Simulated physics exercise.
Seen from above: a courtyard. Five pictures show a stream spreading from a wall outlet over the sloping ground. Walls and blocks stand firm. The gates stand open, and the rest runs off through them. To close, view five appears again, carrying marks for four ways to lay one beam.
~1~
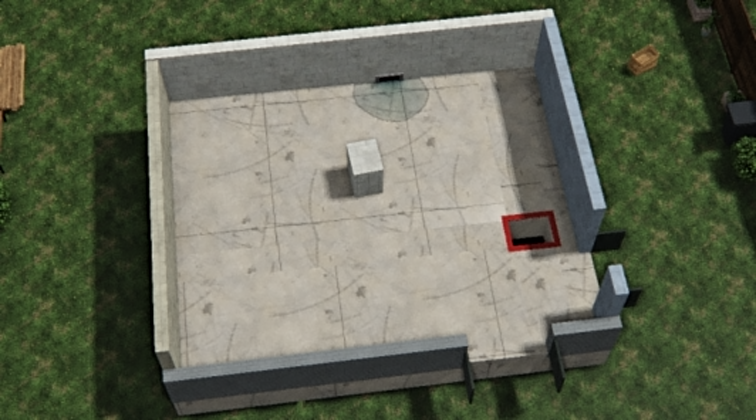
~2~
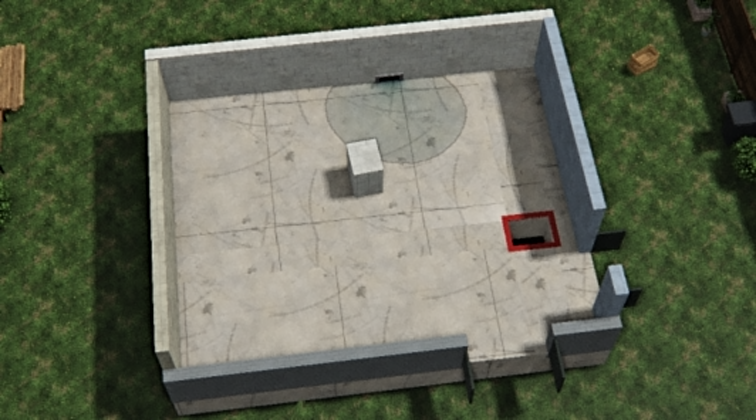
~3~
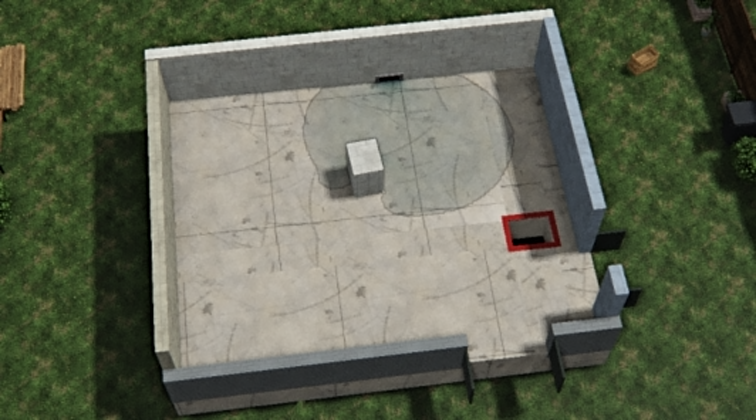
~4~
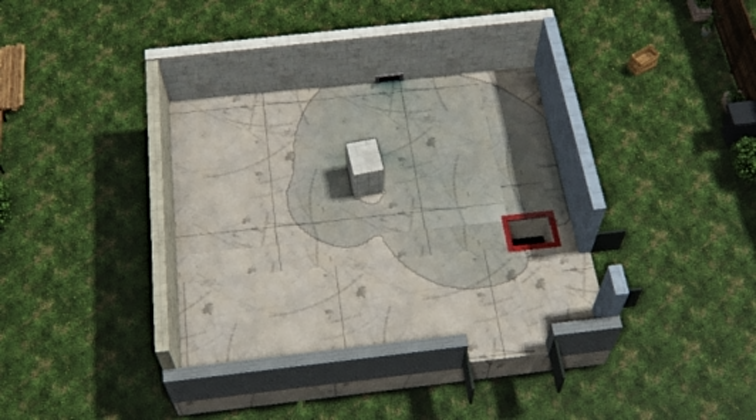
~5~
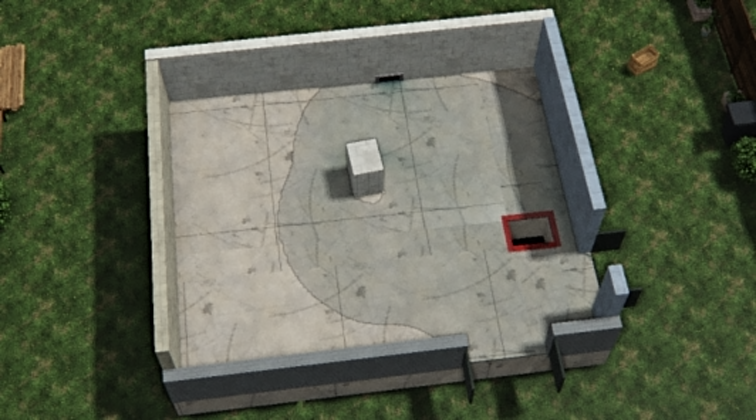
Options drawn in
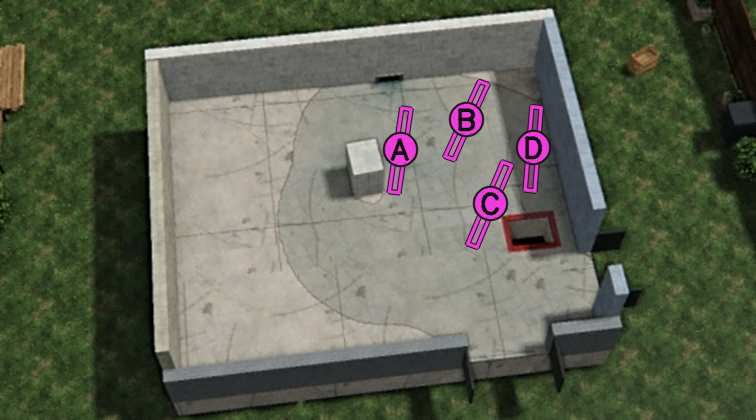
Water spread from an outlet in the back wall of a roofless walled yard, flowed around a pale block, reached the red-edged drain, and went on widening across the right side to the front wall.
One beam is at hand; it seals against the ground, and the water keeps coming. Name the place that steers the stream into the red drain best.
The best spot is D.
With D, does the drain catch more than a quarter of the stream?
Yes, it does.
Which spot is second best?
A.
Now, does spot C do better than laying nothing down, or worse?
Worse.
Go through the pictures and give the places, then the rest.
In the first picture, outfall at (389, 78); red drain at (531, 231); open gate at (505, 347); open gate at (585, 281); front seen at (394, 117), 3 % of the ground wet; red drain still dry.
In the second picture, front seen at (393, 161), 10 % of the ground wet; red drain still dry.
In the third picture, front seen at (472, 198), 22 % of the ground wet; red drain still dry.
In the fourth picture, front seen at (525, 267), 40 % of the ground wet; red drain taking water.
In the fifth picture, front seen at (593, 298), 59 % of the ground wet; red drain taking water.
On the marked copy, A from (394, 192) to (406, 108); B from (449, 158) to (483, 82); C from (472, 245) to (507, 163); D from (530, 190) to (536, 107).
With A, about 26 % of the stream goes into the red drain, about 74 % out by the gates.
With B, about 15 % of the stream goes into the red drain, about 85 % out by the gates.
With C, about 16 % of the stream goes into the red drain, about 84 % out by the gates.
With D, about 39 % of the stream goes into the red drain, about 61 % out by the gates.
